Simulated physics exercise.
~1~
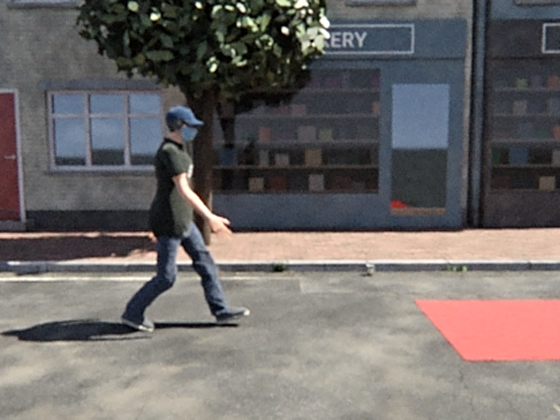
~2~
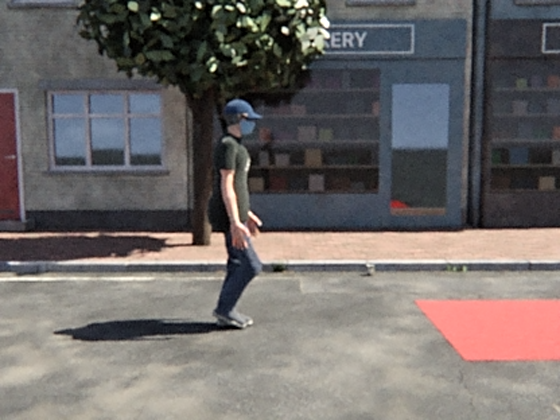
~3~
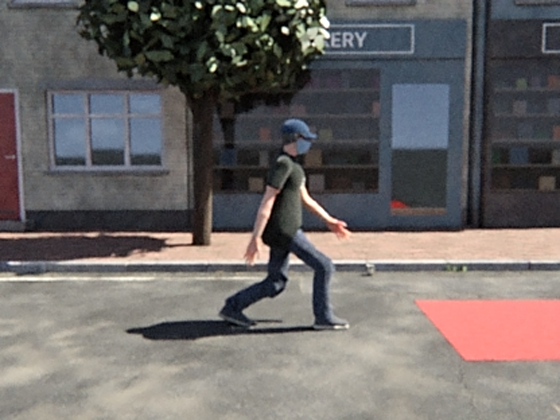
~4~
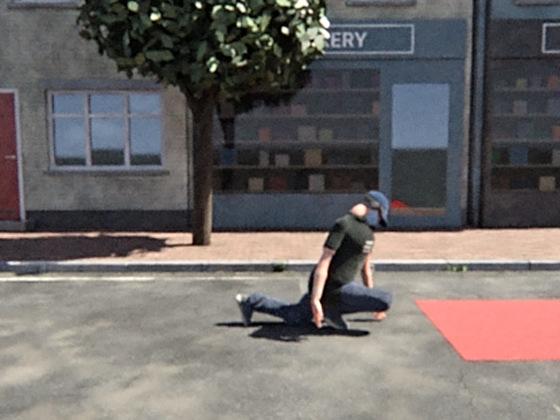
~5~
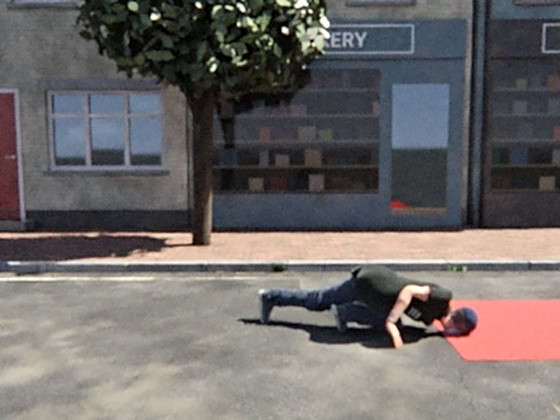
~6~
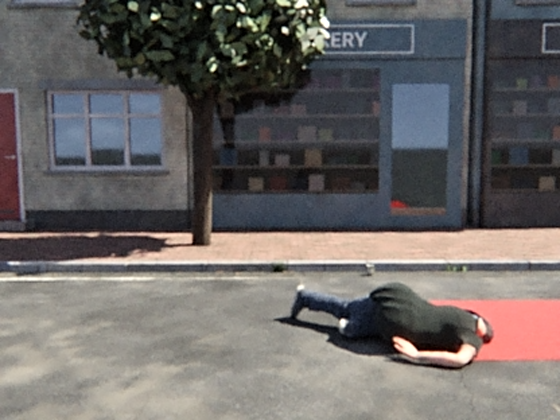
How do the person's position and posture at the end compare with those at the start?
At the start the person is upright and walking on the left side of the street, well short of the red mat. By the end the person is lying on the ground farther right, with the head over the near edge of the mat.
